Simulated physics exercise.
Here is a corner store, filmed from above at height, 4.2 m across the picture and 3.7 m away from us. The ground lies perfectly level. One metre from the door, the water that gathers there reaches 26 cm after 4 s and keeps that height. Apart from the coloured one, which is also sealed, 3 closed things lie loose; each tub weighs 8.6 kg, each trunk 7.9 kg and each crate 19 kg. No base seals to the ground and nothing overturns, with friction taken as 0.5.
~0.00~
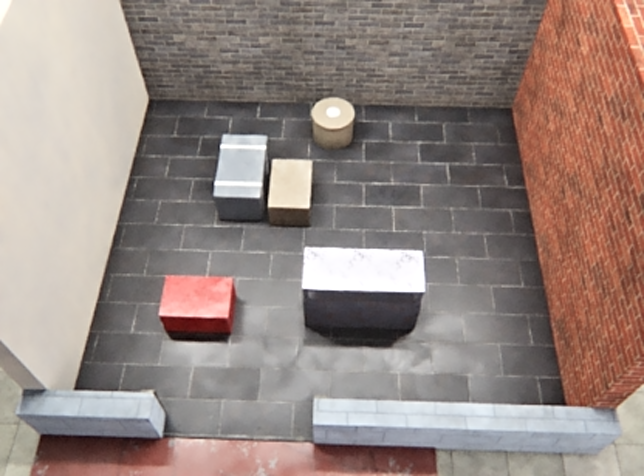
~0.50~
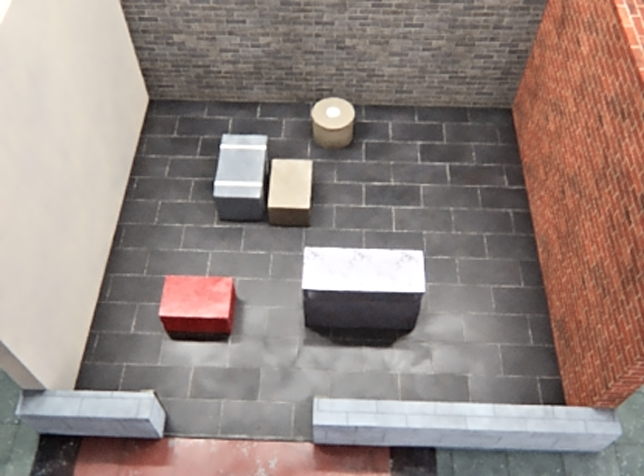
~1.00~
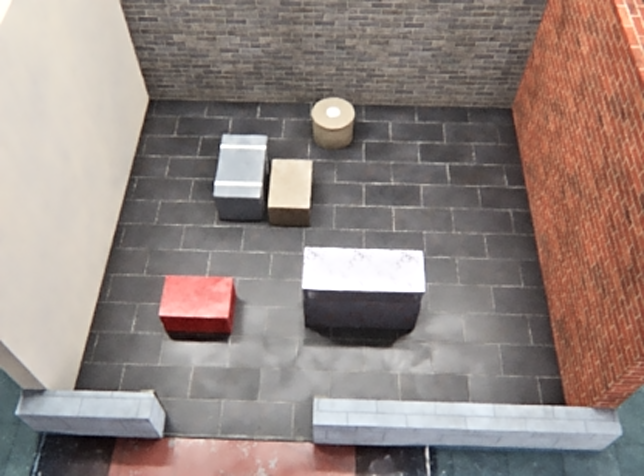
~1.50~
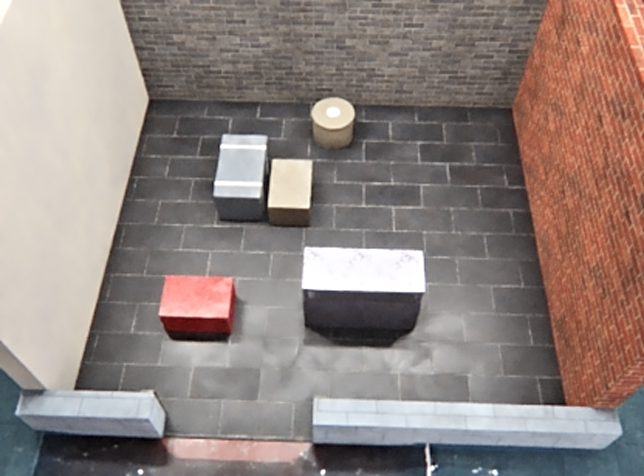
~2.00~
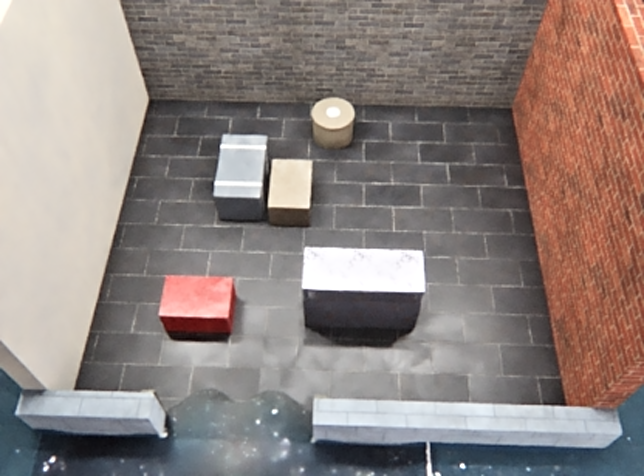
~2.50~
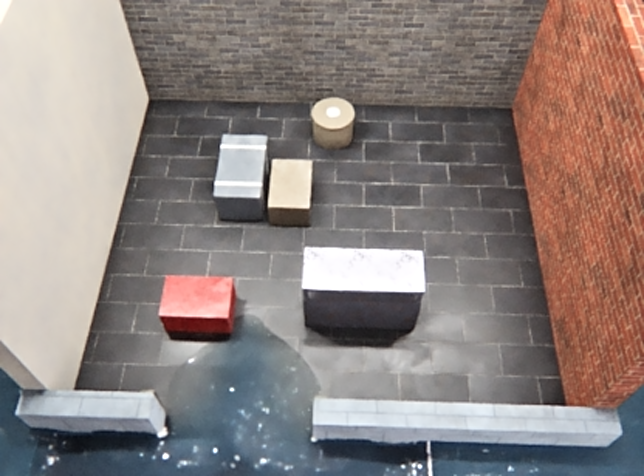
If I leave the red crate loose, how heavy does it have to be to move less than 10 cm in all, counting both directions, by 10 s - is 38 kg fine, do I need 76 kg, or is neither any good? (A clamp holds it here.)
You need 76 kg.
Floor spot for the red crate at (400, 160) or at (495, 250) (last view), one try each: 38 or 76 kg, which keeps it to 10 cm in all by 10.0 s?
First try both suffice, second try the heavier suffices.
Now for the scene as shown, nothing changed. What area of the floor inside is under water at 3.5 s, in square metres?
Wet area: Approx. 3.0 m2.
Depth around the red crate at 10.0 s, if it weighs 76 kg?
Around 12 cm.
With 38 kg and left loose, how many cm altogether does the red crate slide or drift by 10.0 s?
I'd say roughly 140 centimetres in all.
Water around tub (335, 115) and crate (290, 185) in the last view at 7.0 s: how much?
Close to 5 and 5 centimetres.
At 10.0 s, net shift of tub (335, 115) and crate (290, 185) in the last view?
Respectively 120 and 140 centimetres.
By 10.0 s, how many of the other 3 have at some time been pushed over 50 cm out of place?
3 in all.
After 3.5 s the red crate would be 0 cm from its start with 38 kg and 0 cm from its start with 76 kg; 6 cm of water round it then.
After 4.5 s the red crate would be 11 cm from its start with 38 kg and 0 cm from its start with 76 kg; 8 cm of water round it then.
After 7.0 s the red crate would be 76 cm from its start with 38 kg and 0 cm from its start with 76 kg; 8 cm of water round it then.
After 10.0 s the red crate would be 132 cm from its start with 38 kg and 0 cm from its start with 76 kg; 12 cm of water round it then.
